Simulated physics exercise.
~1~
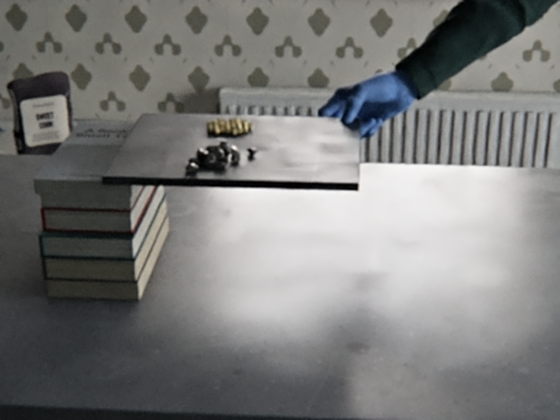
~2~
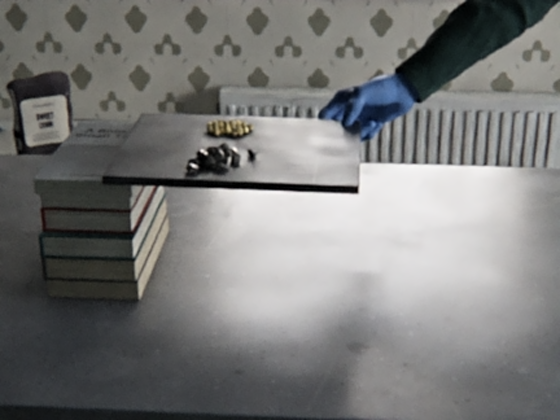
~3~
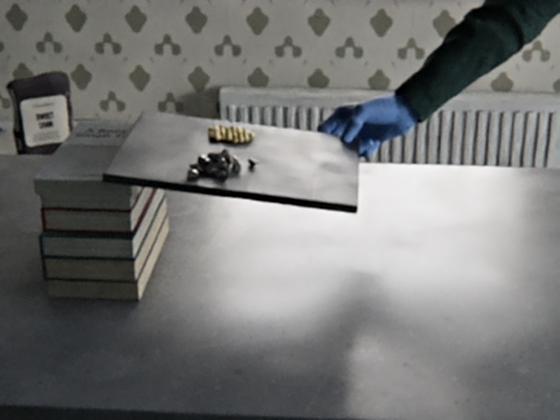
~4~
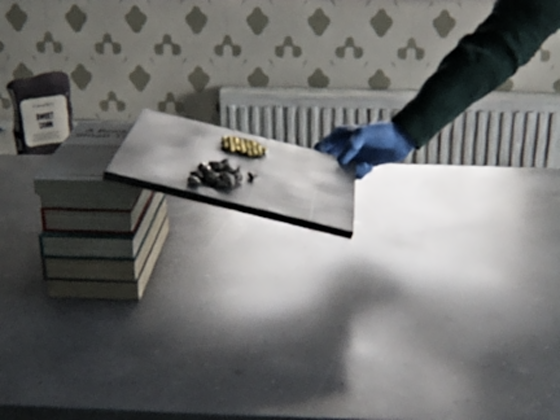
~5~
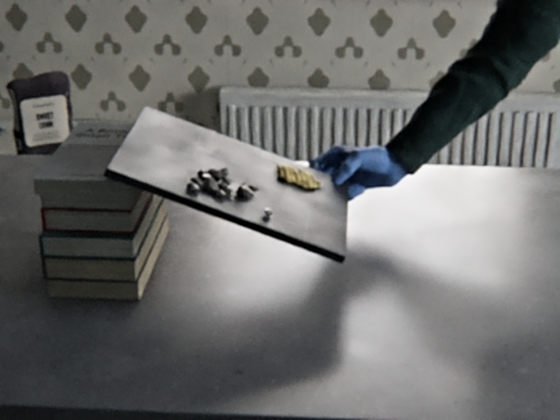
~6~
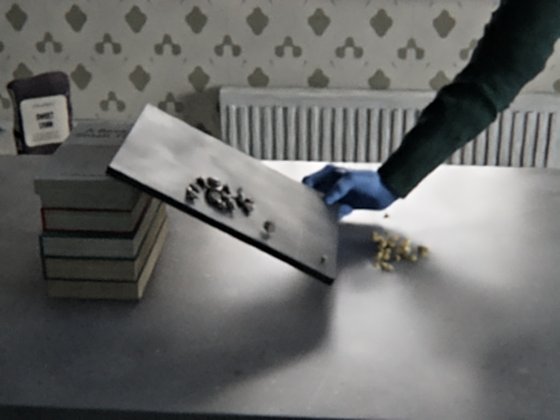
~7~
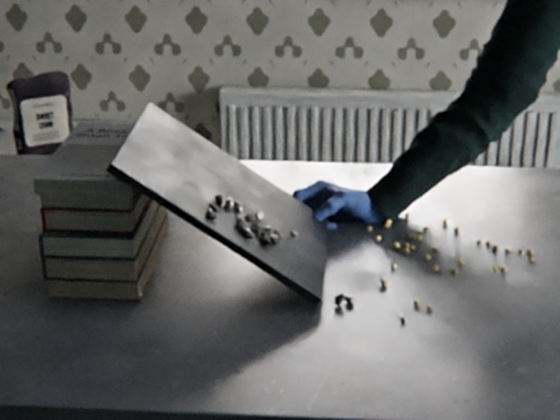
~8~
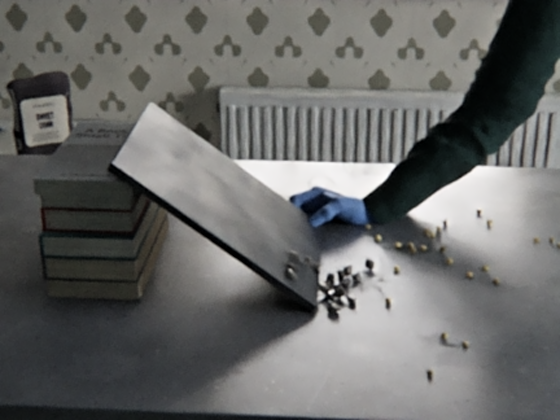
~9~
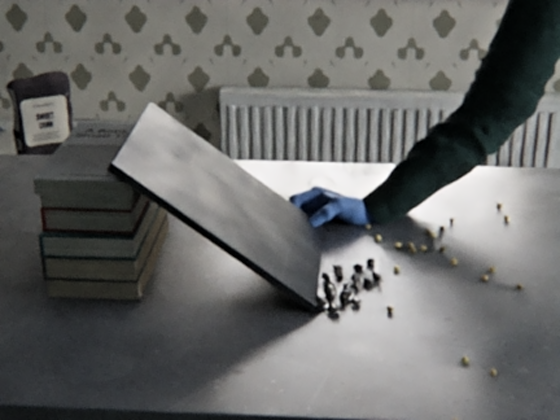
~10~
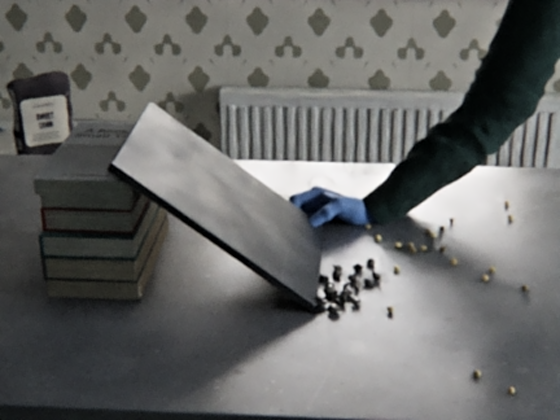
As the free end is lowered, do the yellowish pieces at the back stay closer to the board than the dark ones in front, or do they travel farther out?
The yellowish pieces at the back travel farther, scattering across the counter, while most of the dark ones stop at the foot of the board.
